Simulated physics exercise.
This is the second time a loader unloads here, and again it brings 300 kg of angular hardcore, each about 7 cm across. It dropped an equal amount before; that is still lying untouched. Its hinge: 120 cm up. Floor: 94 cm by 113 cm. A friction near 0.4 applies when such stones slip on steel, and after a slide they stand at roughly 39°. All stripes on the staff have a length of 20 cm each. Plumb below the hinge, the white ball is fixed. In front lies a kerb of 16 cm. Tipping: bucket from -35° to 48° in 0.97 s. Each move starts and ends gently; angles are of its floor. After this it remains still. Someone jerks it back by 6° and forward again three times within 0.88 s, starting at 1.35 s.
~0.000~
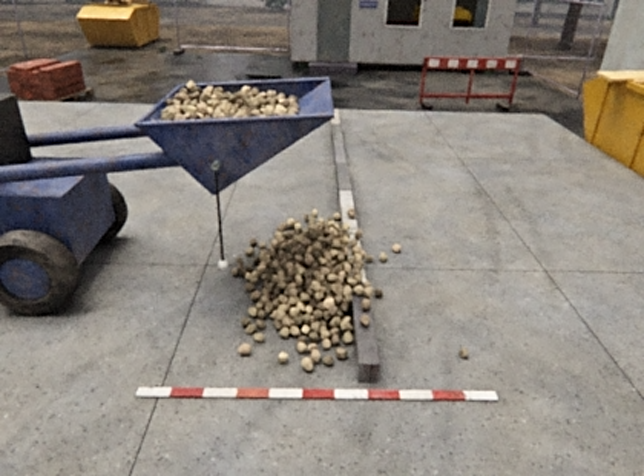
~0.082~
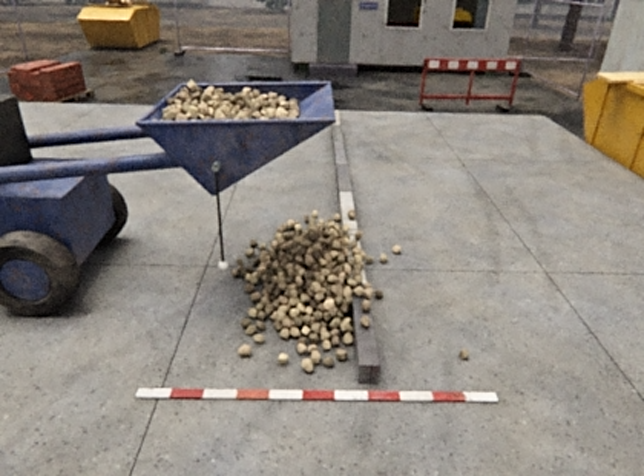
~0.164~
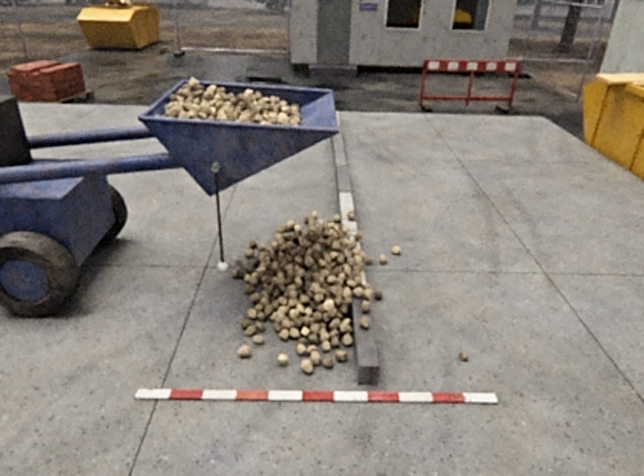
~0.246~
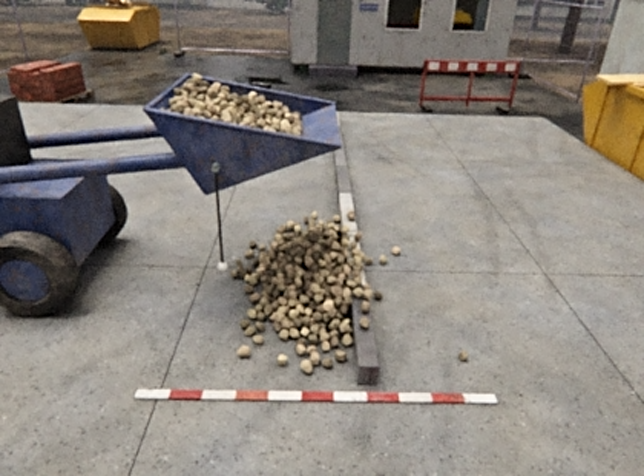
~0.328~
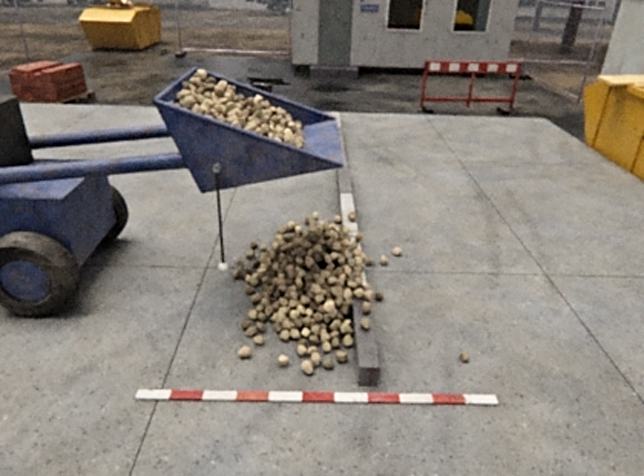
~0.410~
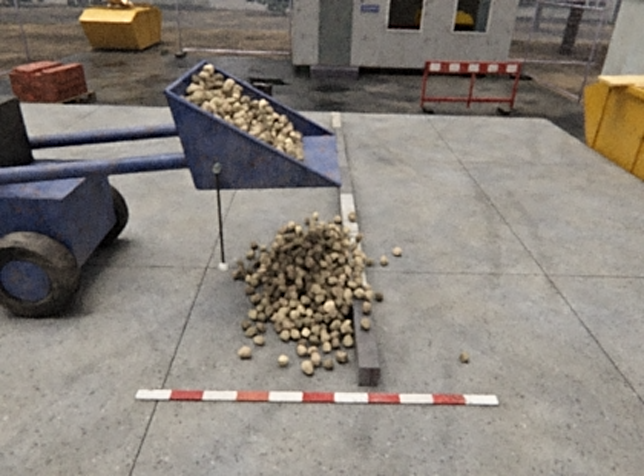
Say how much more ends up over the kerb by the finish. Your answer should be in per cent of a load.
Some 26 per cent is added.
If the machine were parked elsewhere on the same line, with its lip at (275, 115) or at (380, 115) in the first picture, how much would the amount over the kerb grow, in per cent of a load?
First place: Roughly 0 %; second place: Roughly 70 %.
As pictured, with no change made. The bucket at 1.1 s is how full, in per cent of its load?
70 %.
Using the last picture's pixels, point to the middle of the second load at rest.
Middle: Approx. (329, 267) px.
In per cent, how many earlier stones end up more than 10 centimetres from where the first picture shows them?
Near 5 per cent, I reckon.
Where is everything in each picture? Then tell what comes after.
The bucket is at -35°, its lip at (334, 116); the top of the load is at (228, 94). The earlier load is highest near (313, 243), 29 cm above ground level, 99 % on this side of the kerb, 1 % over the kerb, in the first frame.
Lip at (336, 121), floor tilted -33°, highest stones at (208, 94); the stones move at 0.1 m/s on average, in the second frame.
Lip at (338, 131), floor tilted -29°, highest stones at (189, 92); the stones move at 0.3 m/s on average, in the third frame.
The bucket is at -22°, its lip at (341, 147); the top of the load is at (193, 87); the stones move at 0.4 m/s on average, in the fourth frame.
The bucket is at -13°, its lip at (343, 166); the top of the load is at (200, 82); the stones move at 0.4 m/s on average, in the fifth frame.
Lip at (341, 186), floor tilted -3°, highest stones at (208, 77); the stones move at 0.5 m/s on average, in the sixth frame.
After 0.7 s the floor is at 35°; in per cent of one load, 100 in the bucket, 99 on this side of the kerb, 1 over the kerb; the foremost stones are at (384, 274).
After 1.1 s the floor is at 48°; in per cent of one load, 69 in the bucket, 130 on this side of the kerb, 1 over the kerb; the foremost stones are at (384, 274).
After 2.7 s the floor is at 48°; in per cent of one load, 0 in the bucket, 174 on this side of the kerb, 26 over the kerb; the foremost stones are at (465, 283).
After 5.3 s the floor is at 48°; in per cent of one load, 0 in the bucket, 174 on this side of the kerb, 26 over the kerb; the foremost stones are at (465, 283). Net gain over the kerb, 26.
